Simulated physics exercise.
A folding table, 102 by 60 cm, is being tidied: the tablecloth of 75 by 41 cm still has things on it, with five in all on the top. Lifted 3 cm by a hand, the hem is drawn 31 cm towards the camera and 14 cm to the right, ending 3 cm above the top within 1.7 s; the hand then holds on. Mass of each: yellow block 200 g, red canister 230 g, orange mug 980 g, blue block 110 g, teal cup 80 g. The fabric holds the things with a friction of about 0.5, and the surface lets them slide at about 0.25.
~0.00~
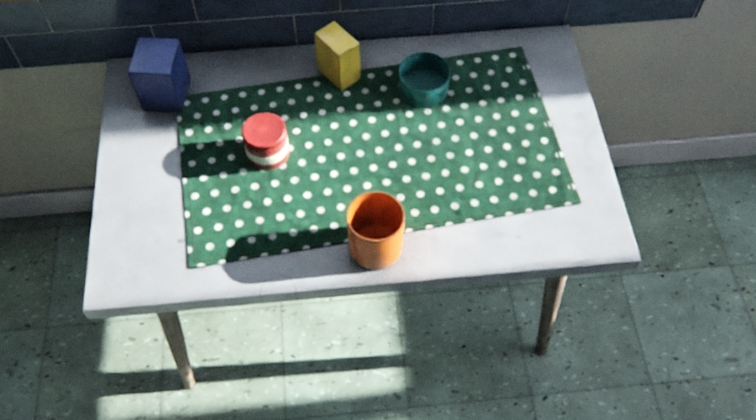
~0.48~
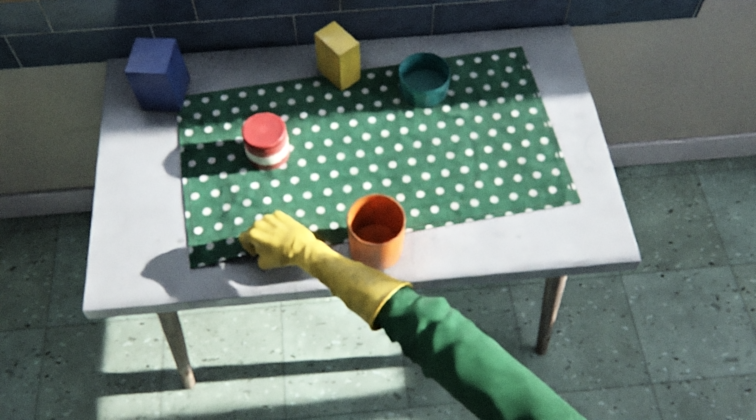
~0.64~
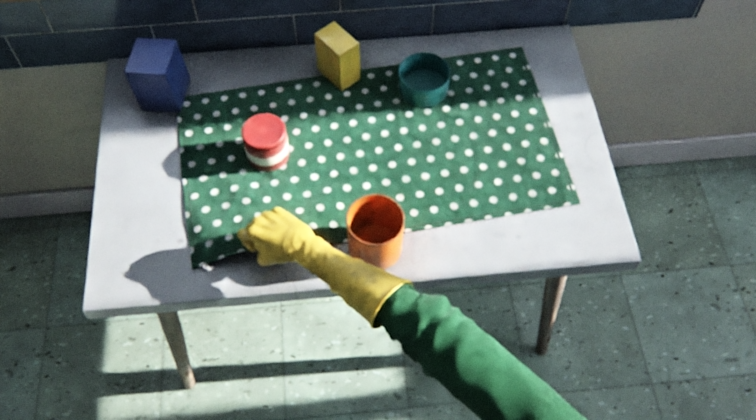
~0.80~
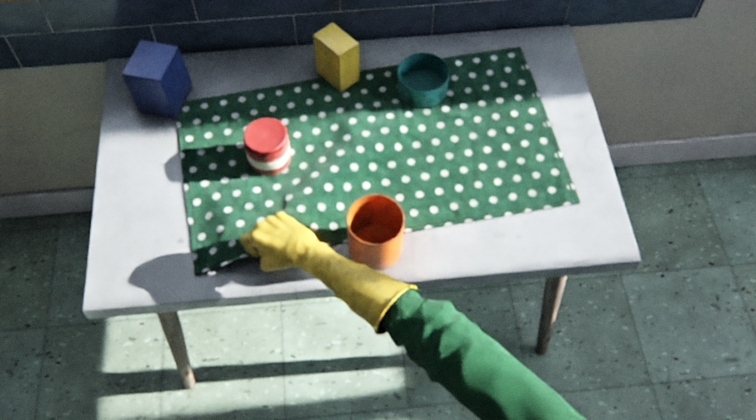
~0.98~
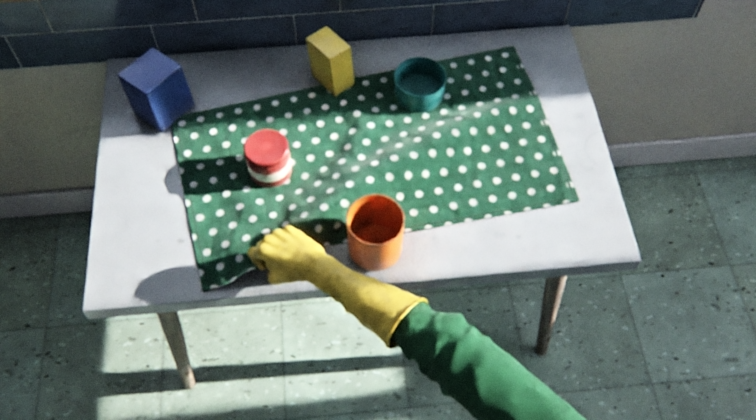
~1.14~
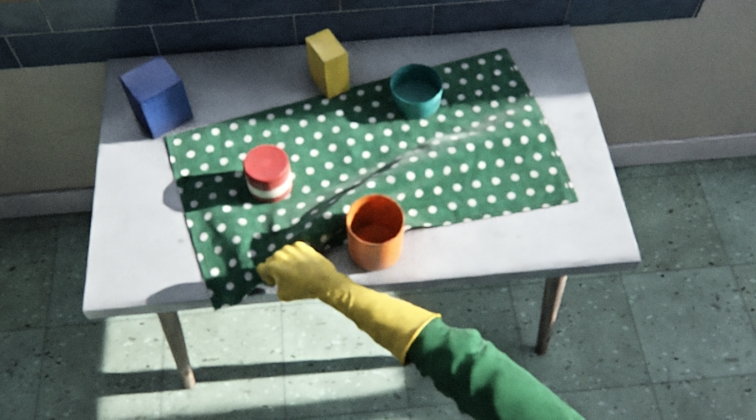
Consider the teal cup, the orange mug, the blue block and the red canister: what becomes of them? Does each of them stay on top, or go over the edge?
Looks like the teal cup is fine up there; looks like the orange mug is done for; looks like the blue block is fine up there; looks like the red canister is done for.
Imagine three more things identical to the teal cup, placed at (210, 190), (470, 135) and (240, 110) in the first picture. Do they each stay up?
Taking them one by one: Is lost, then is left on top, then is lost.
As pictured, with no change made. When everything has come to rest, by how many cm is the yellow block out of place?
I'd say the yellow block sits some 4 cm out of place.
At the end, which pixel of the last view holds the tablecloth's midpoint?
Close to (376, 287) in pixels.
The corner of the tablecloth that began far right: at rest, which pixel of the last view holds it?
That corner comes to rest close to (360, 116) in the last view.
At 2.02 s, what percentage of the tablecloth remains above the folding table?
Around 65 percent.
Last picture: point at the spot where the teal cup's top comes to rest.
Near (331, 200).
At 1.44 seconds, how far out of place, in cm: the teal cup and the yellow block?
Approx. shift - teal cup: 10 cm; yellow block: 4 cm.
At 1.4 s, 95 % of the tablecloth is still over the top; red canister 16 cm off its start, teal cup 10 cm off its start, blue block 6 cm off its start.
At 1.7 s, 85 % of the tablecloth is still over the top; red canister 26 cm off its start, teal cup 17 cm off its start, blue block 6 cm off its start.
At 2.0 s, 65 % of the tablecloth is still over the top; red canister 38 cm off its start at (267, 327), teal cup 29 cm off its start at (346, 172), orange mug 14 cm off its start at (395, 318).
At 2.3 s, 45 % of the tablecloth is still over the top; red canister over the edge, teal cup 36 cm off its start, orange mug over the edge.
At 3.9 s, 45 % of the tablecloth is still over the top; red canister over the edge, teal cup 36 cm off its start at (331, 200), orange mug over the edge, blue block 6 cm off its start at (151, 78).
